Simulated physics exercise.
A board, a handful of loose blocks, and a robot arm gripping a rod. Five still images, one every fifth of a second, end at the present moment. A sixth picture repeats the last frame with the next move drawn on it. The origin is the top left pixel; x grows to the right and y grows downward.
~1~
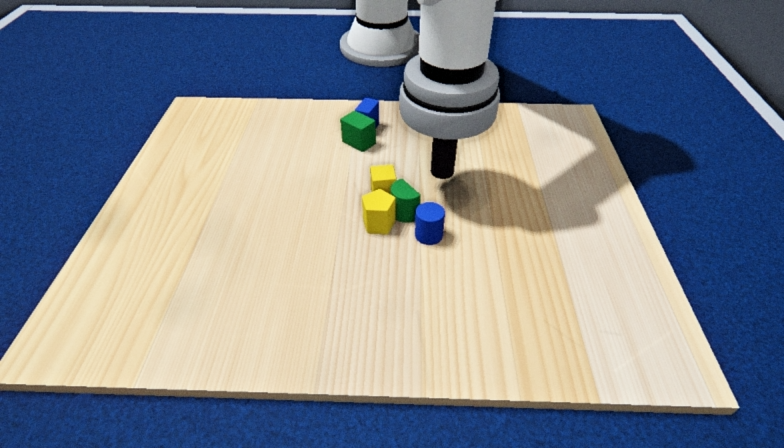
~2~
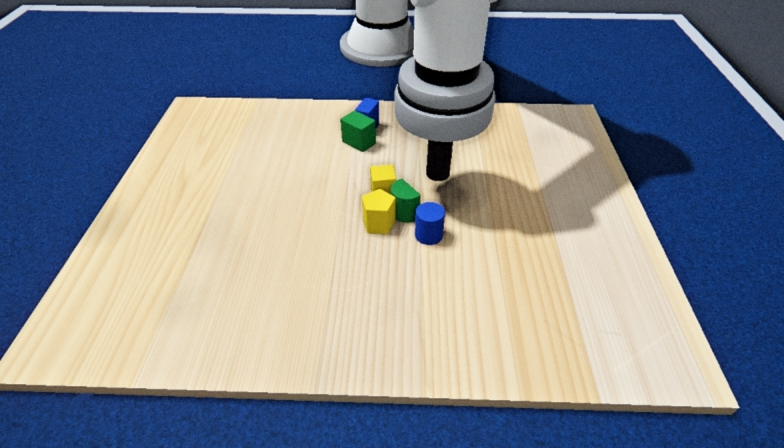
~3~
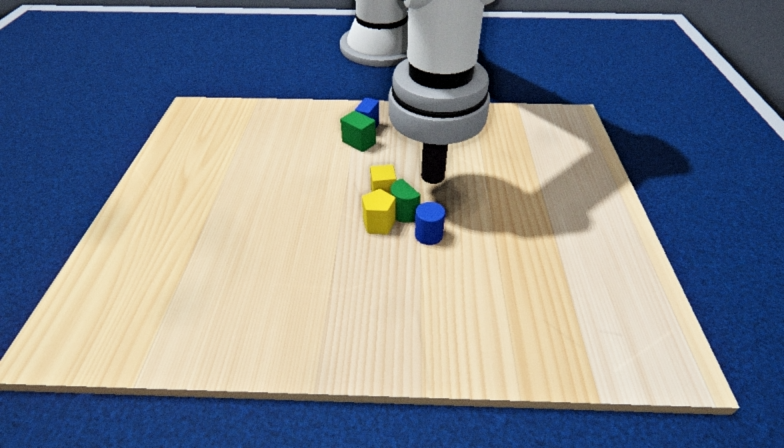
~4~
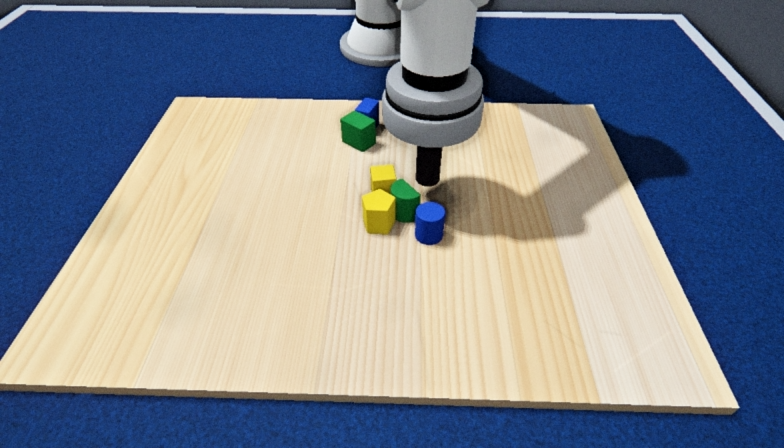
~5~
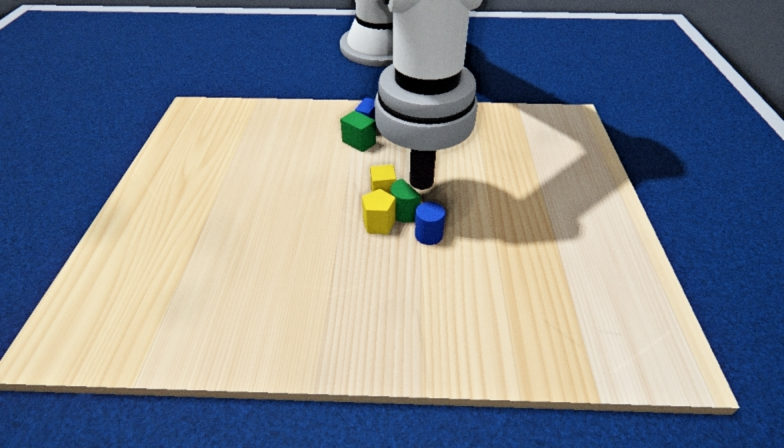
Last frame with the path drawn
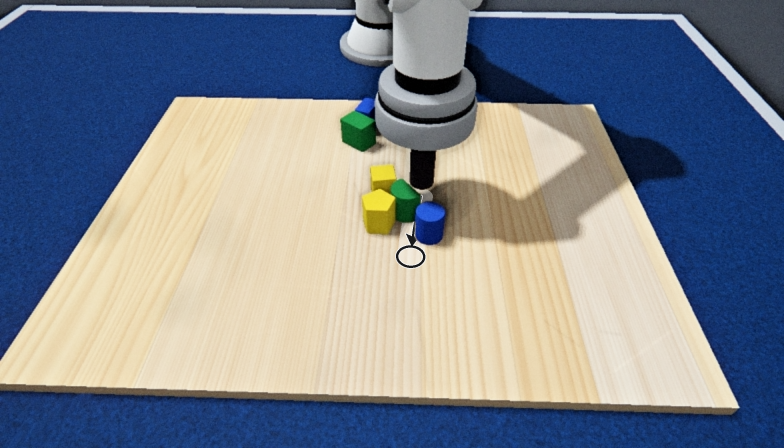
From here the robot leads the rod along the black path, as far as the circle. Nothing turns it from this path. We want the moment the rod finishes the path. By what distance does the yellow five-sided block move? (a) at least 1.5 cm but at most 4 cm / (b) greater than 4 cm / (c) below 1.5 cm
Choice a: At least 1.5 cm but at most 4 cm.
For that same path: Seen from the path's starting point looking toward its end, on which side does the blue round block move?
It is pushed towards the left-hand side.
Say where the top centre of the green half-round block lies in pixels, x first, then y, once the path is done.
The middle of its upper face will lie at (388, 222).
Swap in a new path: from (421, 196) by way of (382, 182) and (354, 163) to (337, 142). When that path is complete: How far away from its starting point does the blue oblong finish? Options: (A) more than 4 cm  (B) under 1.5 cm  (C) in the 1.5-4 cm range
That would be B.
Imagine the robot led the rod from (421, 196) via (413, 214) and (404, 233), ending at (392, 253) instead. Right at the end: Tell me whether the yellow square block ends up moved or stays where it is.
It is still on its spot.
The line goes from (421, 196) over (415, 224) to (411, 256).
On the path given first. One third of the way, rod (417, 201); yellow five-sided block (373, 205), turned 30° clockwise; green half-round block (400, 200).
Two thirds of the way, rod (414, 221); yellow five-sided block (364, 211), turned 65° clockwise; green half-round block (391, 217), turned 30° clockwise; blue round block (437, 224).
At the end, rod (411, 242); yellow five-sided block (363, 212), turned 70° clockwise; yellow square block unmoved; green half-round block (388, 222), turned 45° clockwise; blue round block (441, 236).
